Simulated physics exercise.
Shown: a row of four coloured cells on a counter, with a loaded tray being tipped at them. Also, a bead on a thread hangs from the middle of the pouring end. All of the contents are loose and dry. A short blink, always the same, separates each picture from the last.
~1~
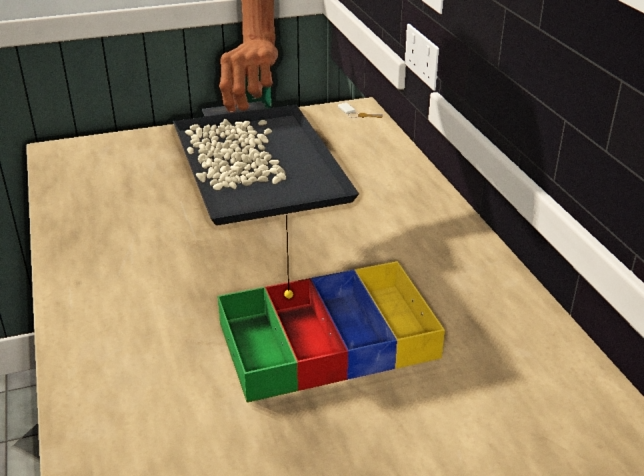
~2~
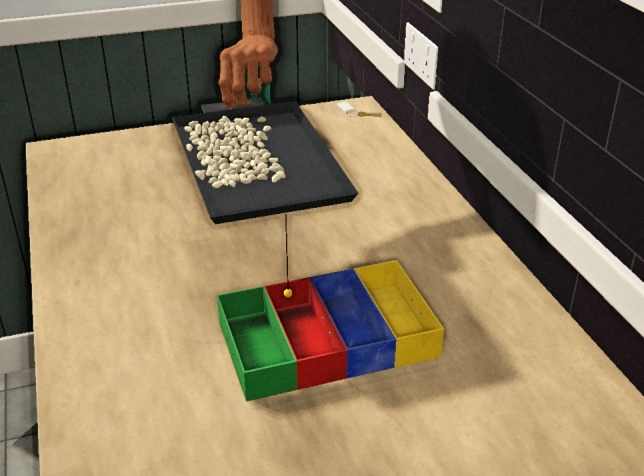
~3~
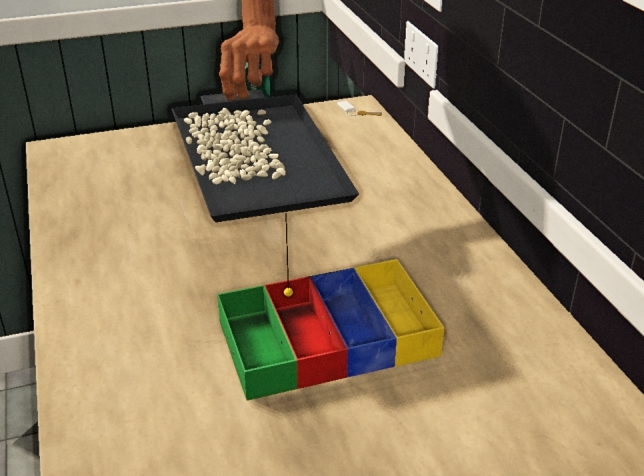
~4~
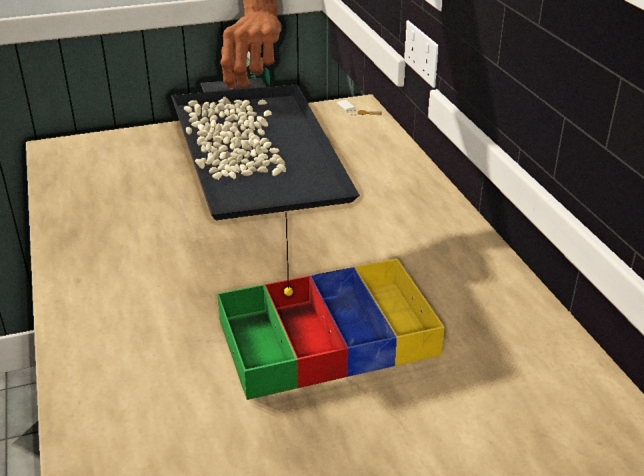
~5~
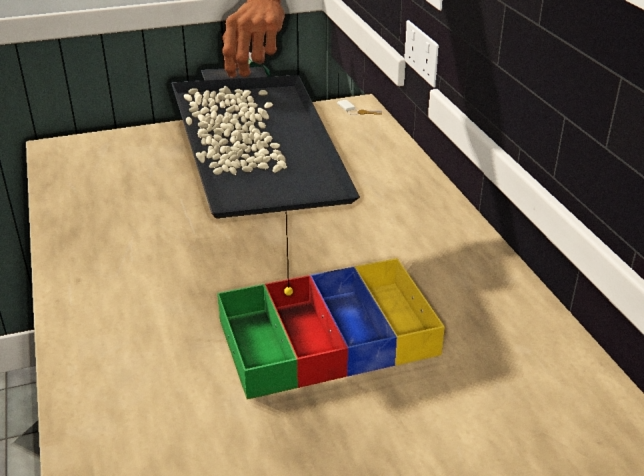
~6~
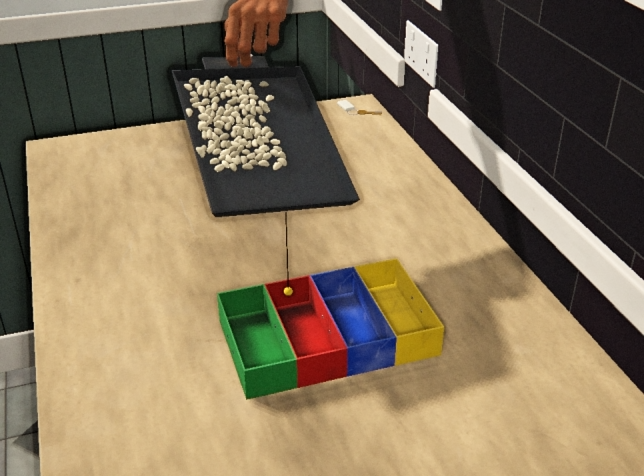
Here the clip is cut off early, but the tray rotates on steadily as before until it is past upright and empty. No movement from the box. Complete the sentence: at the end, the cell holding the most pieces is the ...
... Blue cell.
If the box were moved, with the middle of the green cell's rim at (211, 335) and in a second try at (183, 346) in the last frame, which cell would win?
Try 1 - the cell in yellow. Try 2 - the yellow cell.
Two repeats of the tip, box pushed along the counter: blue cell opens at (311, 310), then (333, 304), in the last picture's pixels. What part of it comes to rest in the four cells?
Some 90 and then some 100 per cent.
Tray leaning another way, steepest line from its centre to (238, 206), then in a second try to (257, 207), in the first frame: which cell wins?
Try 1 - that green cell. Try 2 - the cell in green.
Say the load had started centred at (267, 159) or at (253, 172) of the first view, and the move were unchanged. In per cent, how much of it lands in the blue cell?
Estimate: 60 % first, 50 % second.
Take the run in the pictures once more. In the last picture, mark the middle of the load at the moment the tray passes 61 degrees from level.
Look close to (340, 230) in the last picture.
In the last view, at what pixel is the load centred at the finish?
Centre at rest, last view: Approx. (357, 338).
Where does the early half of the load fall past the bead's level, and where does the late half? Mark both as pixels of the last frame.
Early half: (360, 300); late half: (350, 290).
Shortly afterwards, tray tipped steeply; near half on the tray; a little in the blue cell; a little in the yellow cell; a little in the red cell; near a third falling or outside the box.
Next, tray tipped past a quarter turn; near half in the blue cell; near a quarter in the red cell; near a quarter in the yellow cell; a little falling or outside the box.
Some moments later, tray tipped past a quarter turn; near half in the blue cell; near a quarter in the red cell; near a quarter in the yellow cell; only a few falling or outside the box.
In the end, tray tipped past a quarter turn; near half in the blue cell; near a quarter in the red cell; near a quarter in the yellow cell; none at all in the green cell; only a few outside the box.
